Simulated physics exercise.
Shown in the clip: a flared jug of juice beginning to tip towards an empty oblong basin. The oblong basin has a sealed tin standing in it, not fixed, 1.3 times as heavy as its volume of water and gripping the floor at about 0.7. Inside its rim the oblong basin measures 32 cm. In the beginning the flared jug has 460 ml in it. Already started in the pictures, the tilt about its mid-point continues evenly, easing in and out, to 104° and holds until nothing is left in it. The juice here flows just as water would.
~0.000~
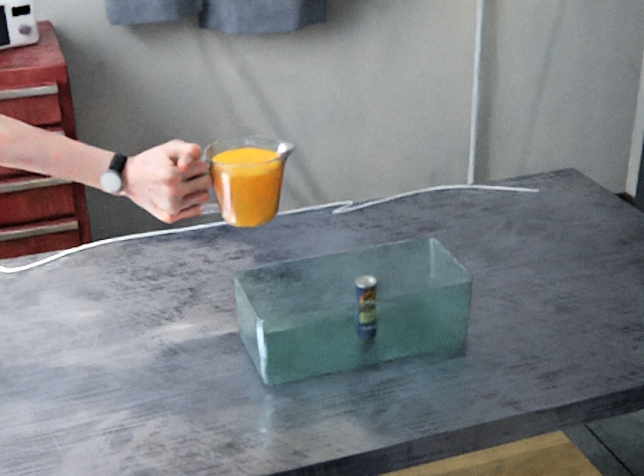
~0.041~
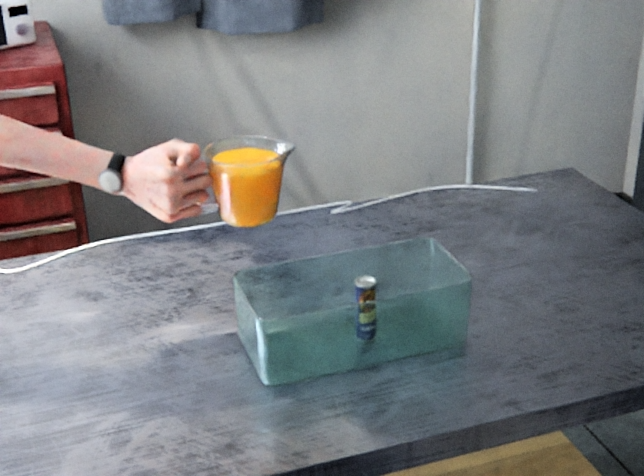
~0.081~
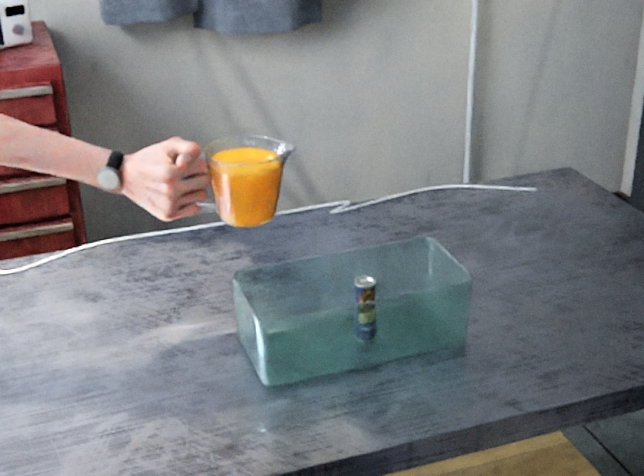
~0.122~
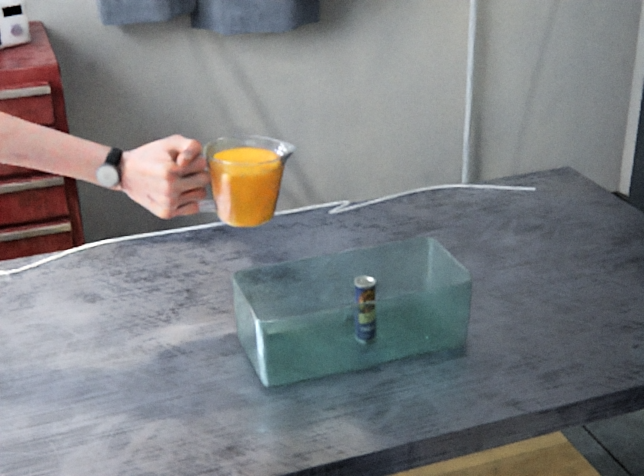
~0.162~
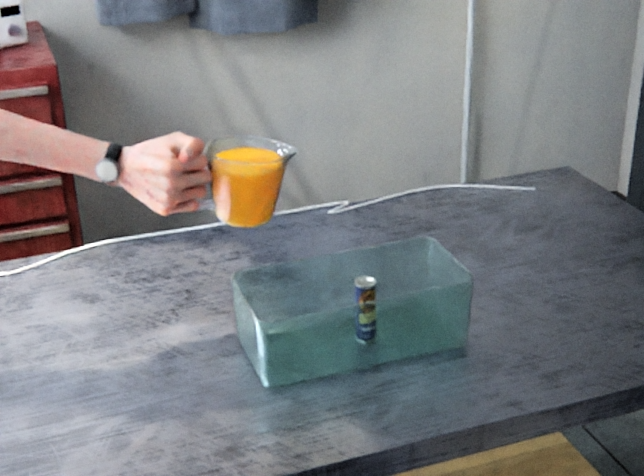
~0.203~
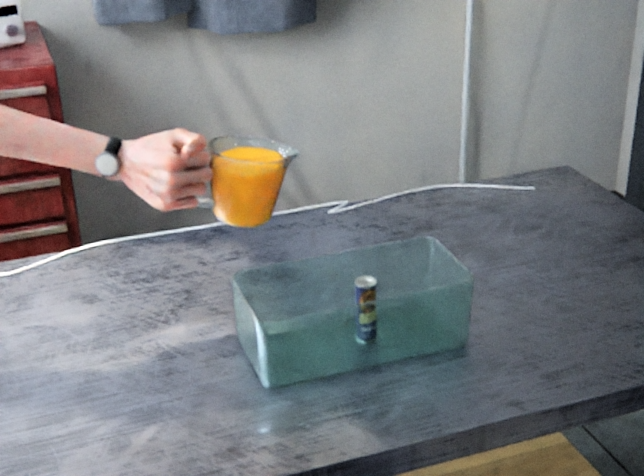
A glass jug of bright orange juice is held by a hand from the left above a dark, scuffed table, seen from slightly above in a grey-walled room. A clear greenish oblong basin with a small, dark-labelled tin stands below, while a red drawer cabinet is behind at left. The watch-wearing hand tilts the jug slightly rightward, the view staying nearly still.
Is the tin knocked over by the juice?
It's going to stay vertical.
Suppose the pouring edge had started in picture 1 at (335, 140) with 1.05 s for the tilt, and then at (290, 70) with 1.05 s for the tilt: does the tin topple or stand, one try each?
Trial 1 - tin stays standing; trial 2 - tin tips.
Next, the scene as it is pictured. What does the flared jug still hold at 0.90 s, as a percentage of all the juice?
I'd estimate some 14 per cent.
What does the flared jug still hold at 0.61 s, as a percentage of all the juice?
Near 70 in a hundred.
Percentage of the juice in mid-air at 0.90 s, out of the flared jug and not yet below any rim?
Some 22 per cent.
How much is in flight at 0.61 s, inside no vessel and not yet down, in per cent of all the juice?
About 24 per cent.
By 0.61 s the tilt is 65° and 70 per cent is still to pour; the tin stands where it began.
By 0.90 s the tilt is 99° and 13 per cent is still to pour; the tin stands 1 cm from where it began.
By 1.21 s the tilt is 104° and 0 per cent is still to pour; the tin stands 1 cm from where it began.
By 1.55 s the tilt is 104° and 0 per cent is still to pour; the tin stands 1 cm from where it began.
At rest the tin stands 1 cm from where it began.
